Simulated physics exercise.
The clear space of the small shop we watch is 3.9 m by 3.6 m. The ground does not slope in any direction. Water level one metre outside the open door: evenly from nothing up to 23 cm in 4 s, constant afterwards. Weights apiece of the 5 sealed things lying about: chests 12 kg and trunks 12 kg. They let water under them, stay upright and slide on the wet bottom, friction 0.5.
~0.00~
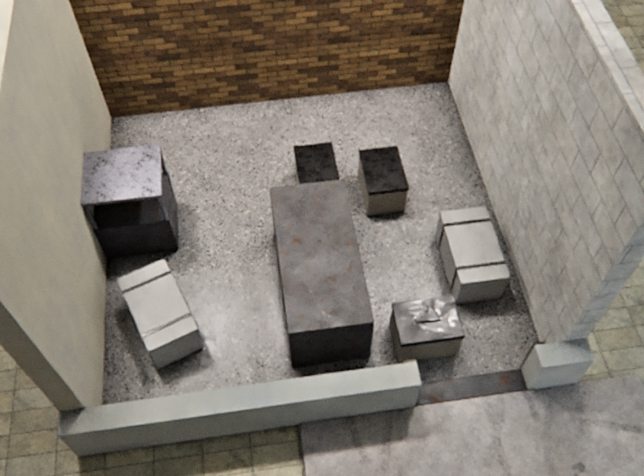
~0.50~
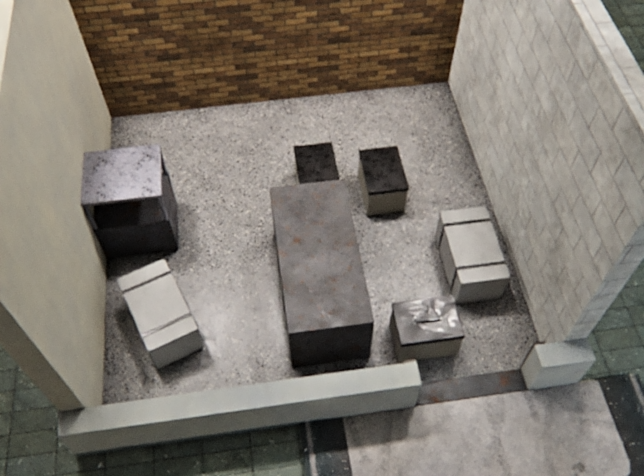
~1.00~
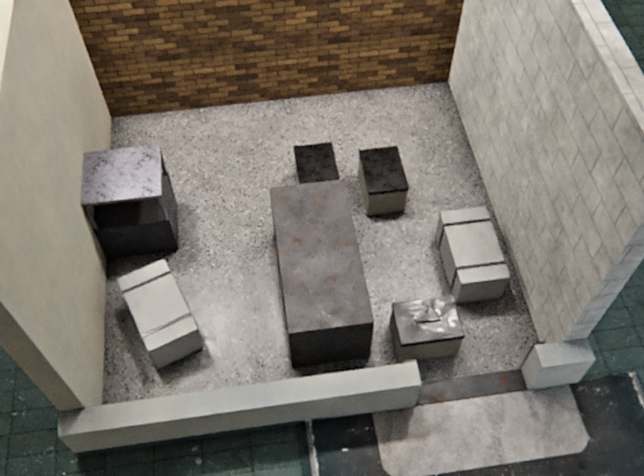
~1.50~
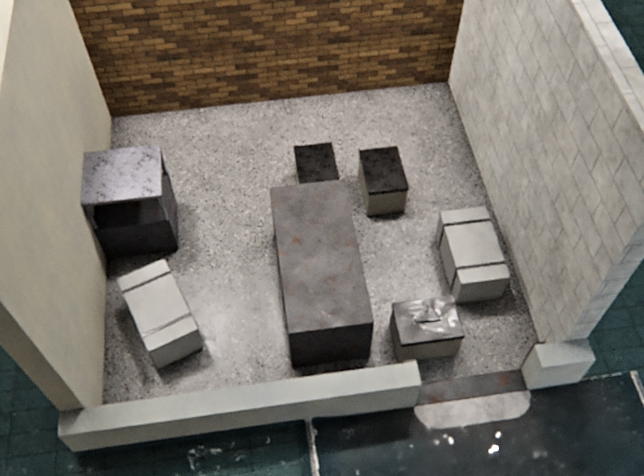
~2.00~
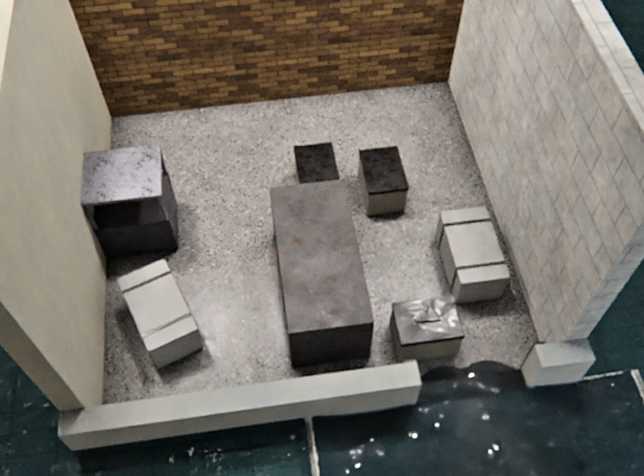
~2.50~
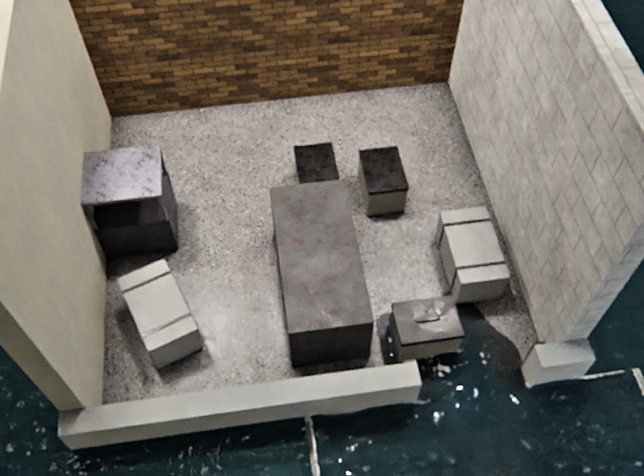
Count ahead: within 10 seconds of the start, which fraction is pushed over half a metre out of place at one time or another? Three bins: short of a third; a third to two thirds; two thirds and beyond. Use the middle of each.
Bin: Two thirds and beyond.
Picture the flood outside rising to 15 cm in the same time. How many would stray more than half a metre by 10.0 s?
In that case the number is 3.
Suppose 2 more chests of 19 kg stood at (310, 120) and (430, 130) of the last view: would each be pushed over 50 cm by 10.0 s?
Order as asked: Farther and farther.
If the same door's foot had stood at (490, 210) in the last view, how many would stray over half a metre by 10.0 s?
In that case the number is 4.
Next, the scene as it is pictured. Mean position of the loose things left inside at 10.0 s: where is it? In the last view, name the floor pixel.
Centred roughly on (199, 218).
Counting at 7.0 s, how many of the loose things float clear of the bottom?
It comes to 2 of them.
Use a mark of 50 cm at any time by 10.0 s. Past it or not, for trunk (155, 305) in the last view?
It is below the mark.
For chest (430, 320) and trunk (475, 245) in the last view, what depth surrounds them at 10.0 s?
First roughly 8 cm, second roughly 14 cm.
After 3.5 s 1 of 5 are over 50 cm from their spots; 0 afloat.
After 4.5 s 2 of 5 are over 50 cm from their spots; 1 afloat.
After 7.0 s 3 of 5 are over 50 cm from their spots; 2 afloat.
After 10.0 s 4 of 5 are over 50 cm from their spots, and 4 have been at some point; 2 afloat.
